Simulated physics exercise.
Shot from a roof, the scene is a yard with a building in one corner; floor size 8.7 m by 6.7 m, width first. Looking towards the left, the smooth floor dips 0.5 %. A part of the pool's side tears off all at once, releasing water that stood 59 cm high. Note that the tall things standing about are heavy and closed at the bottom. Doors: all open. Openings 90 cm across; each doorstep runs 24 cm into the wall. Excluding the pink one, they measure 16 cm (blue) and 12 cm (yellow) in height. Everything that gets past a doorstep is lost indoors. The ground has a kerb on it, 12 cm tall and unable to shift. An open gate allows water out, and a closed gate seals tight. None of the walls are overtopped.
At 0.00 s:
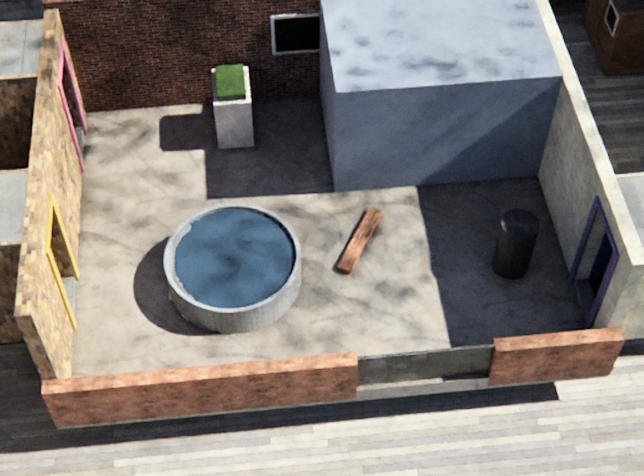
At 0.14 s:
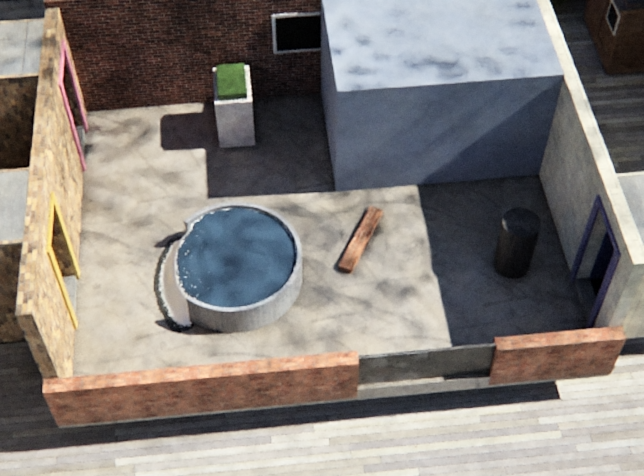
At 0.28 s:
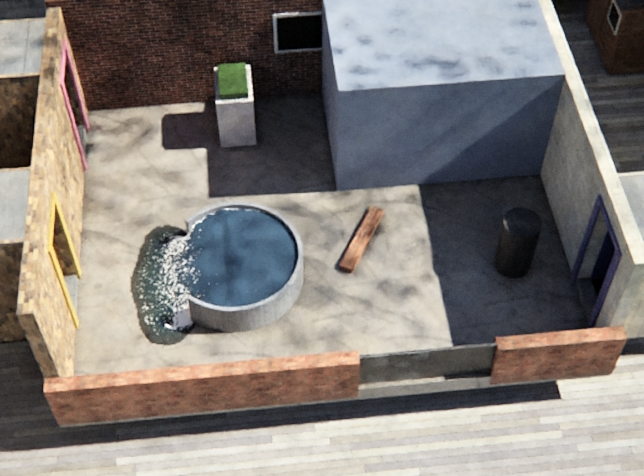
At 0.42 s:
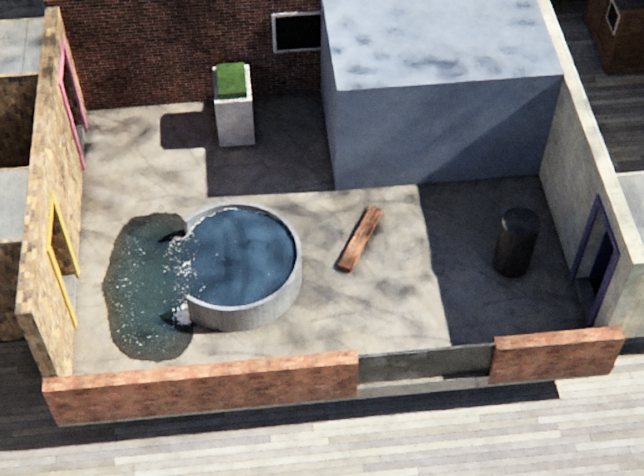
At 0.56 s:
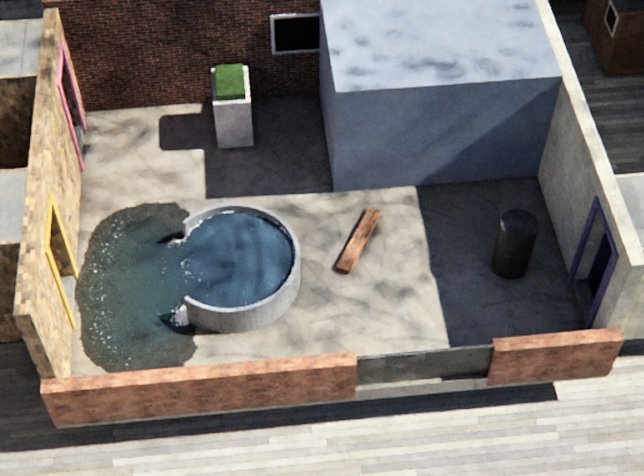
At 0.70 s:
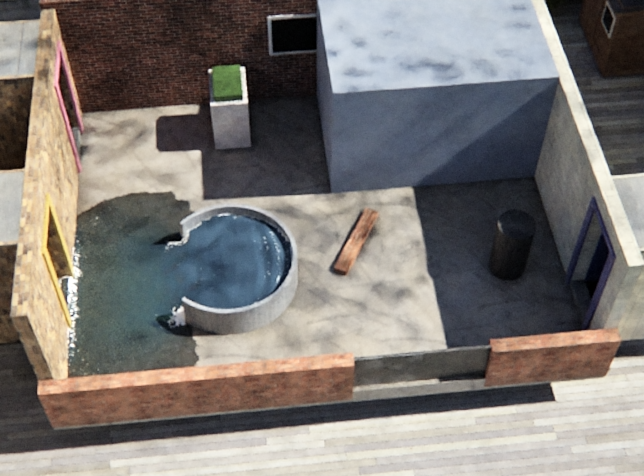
The footage shows a round pool of water in a walled yard as its left side breaks open, and foaming water pours out, spreading across the floor in a widening dark sheet to the left wall beside the yellow-framed door.
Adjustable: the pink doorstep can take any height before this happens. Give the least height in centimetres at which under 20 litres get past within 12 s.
7.5 cm.
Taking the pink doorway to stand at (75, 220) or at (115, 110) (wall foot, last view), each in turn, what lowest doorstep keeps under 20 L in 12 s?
Minimums: About 16 cm and 15 cm.
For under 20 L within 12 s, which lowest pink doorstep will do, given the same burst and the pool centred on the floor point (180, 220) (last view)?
Then roughly 12.0 cm.
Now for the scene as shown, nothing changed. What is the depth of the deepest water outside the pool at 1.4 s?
It gets to close to 38 centimetres there.
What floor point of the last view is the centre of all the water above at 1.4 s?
Look at about (179, 284) in the last view.
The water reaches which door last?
The blue door.
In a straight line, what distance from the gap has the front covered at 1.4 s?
I make it some 3.8 m.
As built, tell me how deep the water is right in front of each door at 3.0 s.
Lab note, cm: Blue 0; pink 7; yellow 23.
After 1.4 s water covers 20 % of the floor, deepest (38 cm) near (73, 296); 2 cm at the pink door, 0 litres in over its 19 cm doorstep.
After 3.0 s water covers 30 % of the floor, deepest (27 cm) near (67, 406); 7 cm at the pink door, 0 litres in over its 19 cm doorstep.
After 12.0 s water covers 95 % of the floor, deepest (8 cm) near (75, 255); 7 cm at the pink door, 0 litres in over its 19 cm doorstep.
At the pink door as built, the water arrived by 1.4 s and peaked near 11 cm at 8.6 s.
Run again over the same 12 s with other heights there, 35 litres in over 6.5 cm, 8 litres over 9 cm. The limit of 20 litres is kept from about 7.5 cm up.
